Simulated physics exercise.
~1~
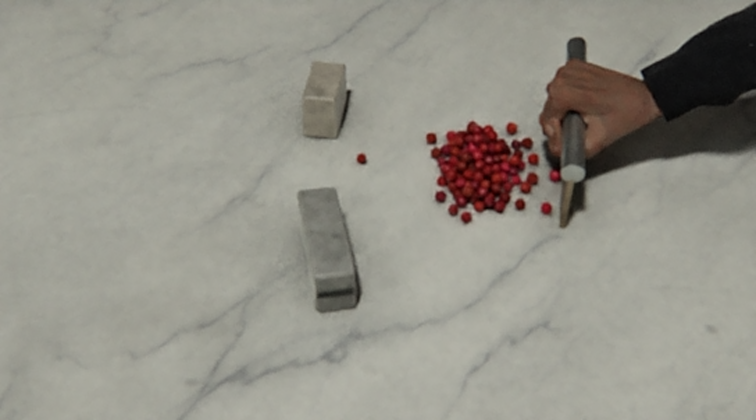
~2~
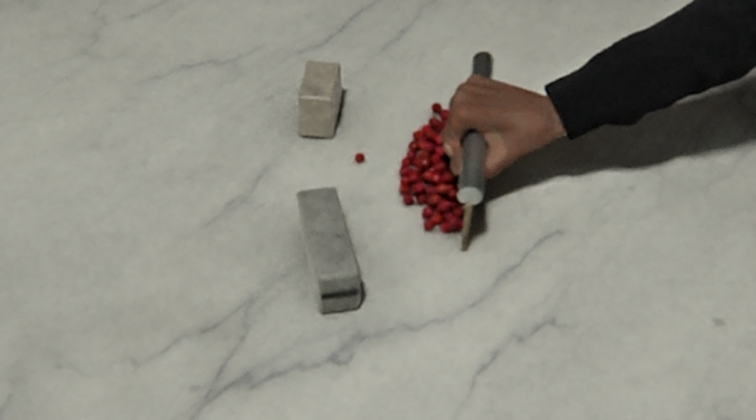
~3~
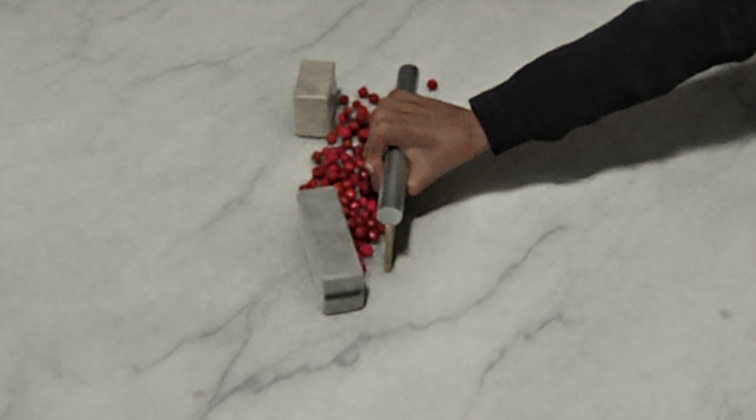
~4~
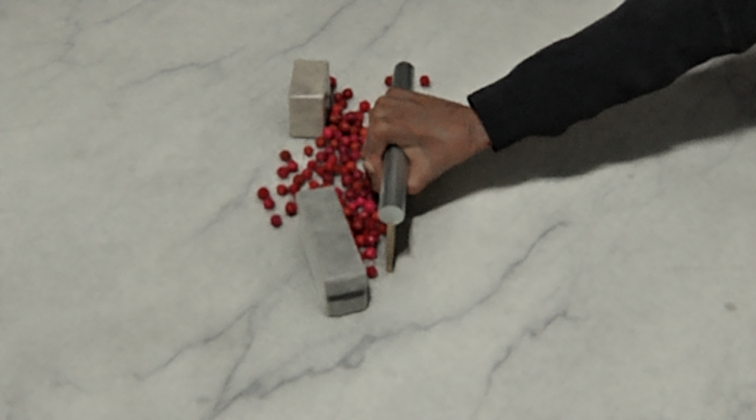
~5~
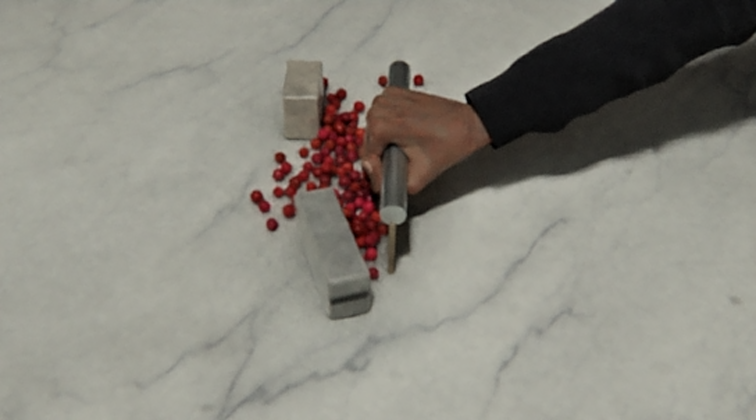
A hand in a dark sleeve reaches in from the right over a grey-veined white marble surface, seen from above at an angle, gripping a scraper with a grey bar along its top. To its left lies a loose pile of red cranberries, with one stray berry nearer two grey blocks separated by a gap. The hand pushes the scraper left, squeezing the pile into a band and driving it against the blocks. Some berries spill into and through the gap, and the scraper halts. Most stay held up before the blocks, with a few by the far block.
